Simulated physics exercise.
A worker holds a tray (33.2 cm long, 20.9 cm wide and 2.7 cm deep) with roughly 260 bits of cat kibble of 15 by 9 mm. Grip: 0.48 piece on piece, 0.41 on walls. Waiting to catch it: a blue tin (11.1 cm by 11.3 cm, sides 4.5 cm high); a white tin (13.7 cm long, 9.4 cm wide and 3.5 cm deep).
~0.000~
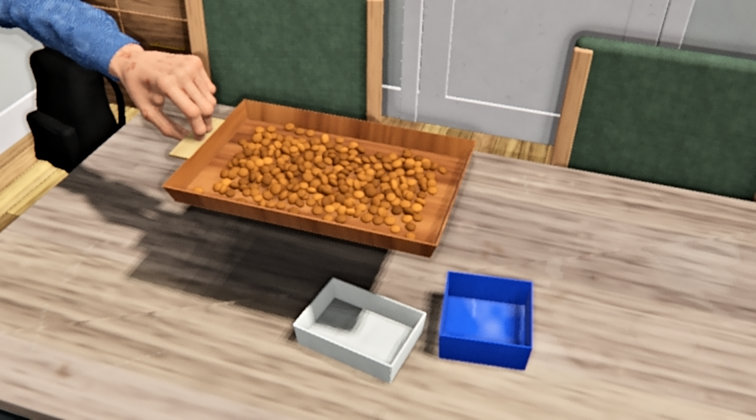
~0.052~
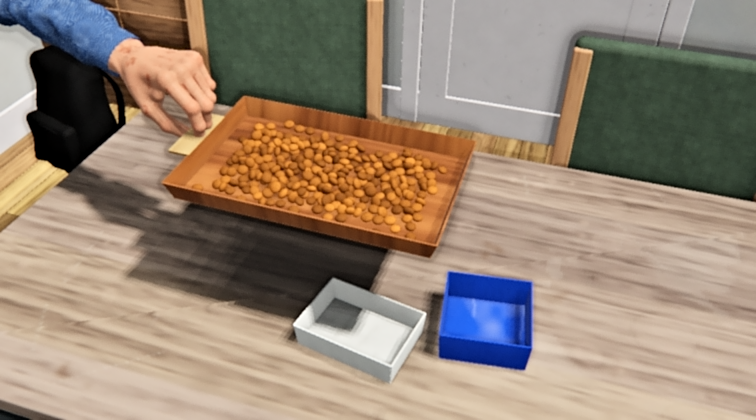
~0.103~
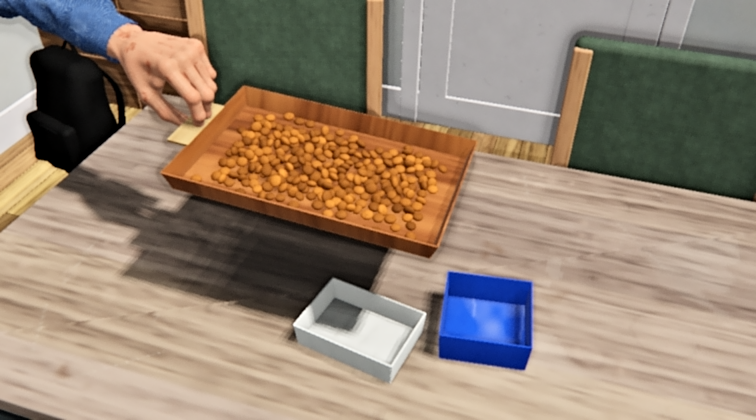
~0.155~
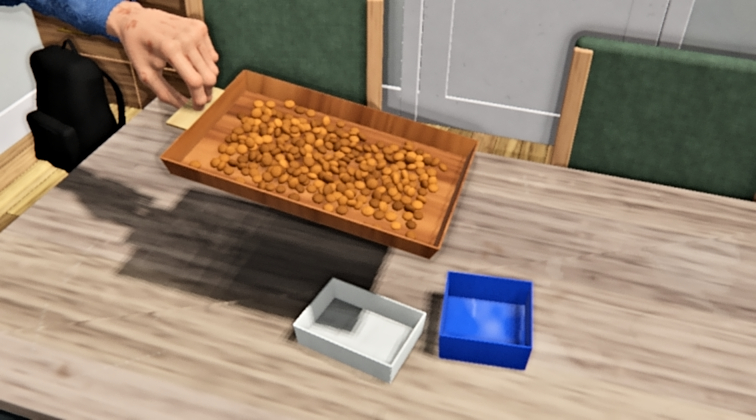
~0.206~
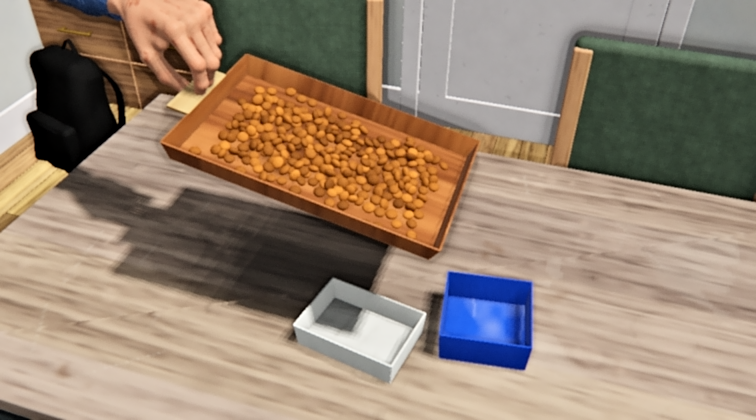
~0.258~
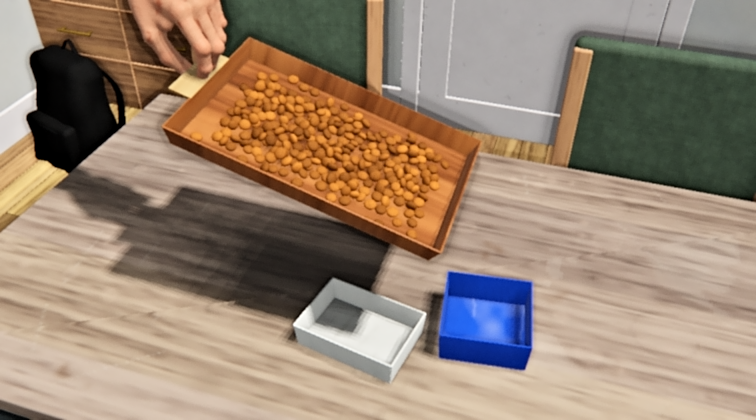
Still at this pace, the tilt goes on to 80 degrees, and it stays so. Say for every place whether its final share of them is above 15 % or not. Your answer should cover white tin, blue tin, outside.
White tin - not above; blue tin - above; outside - above.
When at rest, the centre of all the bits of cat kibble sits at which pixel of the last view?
Around (491, 331).
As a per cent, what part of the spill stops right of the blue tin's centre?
Share of spill: Approx. 80 %.
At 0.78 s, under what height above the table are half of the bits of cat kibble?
Some 22 centimetres, I reckon.
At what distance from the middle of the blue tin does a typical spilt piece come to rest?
I'd estimate close to 14 centimetres.
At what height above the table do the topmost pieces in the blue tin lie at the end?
Around 3.0 centimetres above the table.
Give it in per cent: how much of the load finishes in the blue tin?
Estimate: About 45 %.
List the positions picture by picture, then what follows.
Tray at (293, 215); tilt 0 degrees; leading edge at (458, 188); middle of the load at (326, 173); blue tin at (488, 307); white tin at (360, 319), in the first frame.
Tray at (293, 214); tilt 1 degrees; leading edge at (459, 188); middle of the load at (326, 171), in the second frame.
Tray at (294, 209); tilt 4 degrees; leading edge at (459, 189); middle of the load at (327, 166), in the third frame.
Tray at (295, 203); tilt 8 degrees; low side right; leading edge at (461, 190); middle of the load at (327, 159), in the fourth frame.
Tray at (298, 196); tilt 13 degrees; low side right; leading edge at (462, 191); middle of the load at (329, 151), in the fifth frame.
Tray at (300, 190); tilt 17 degrees; low side right; leading edge at (463, 192); middle of the load at (331, 144); blue tin at (488, 307); white tin at (360, 319). It turns about 85 degrees a second, in the sixth frame.
Then, at 0.54 s, tilt 41 degrees; tray 100 %; middle of all pieces near (372, 132).
After 0.78 s, tilt 62 degrees; tray 95 %, in the air 5 %; middle of all pieces near (446, 196).
After 0.99 s, tilt 79 degrees; blue tin 20 %, tray 40 %, outside 10 %, in the air 25 %; middle of all pieces near (482, 269).
After 1.20 s, tilt 80 degrees; blue tin 40 %, tray 25 %, outside 30 %, in the air 5 %; middle of all pieces near (494, 304).
By 2.3 s all is still; blue tin 45 %, tray 20 %, outside 35 %, white tin 0 %.
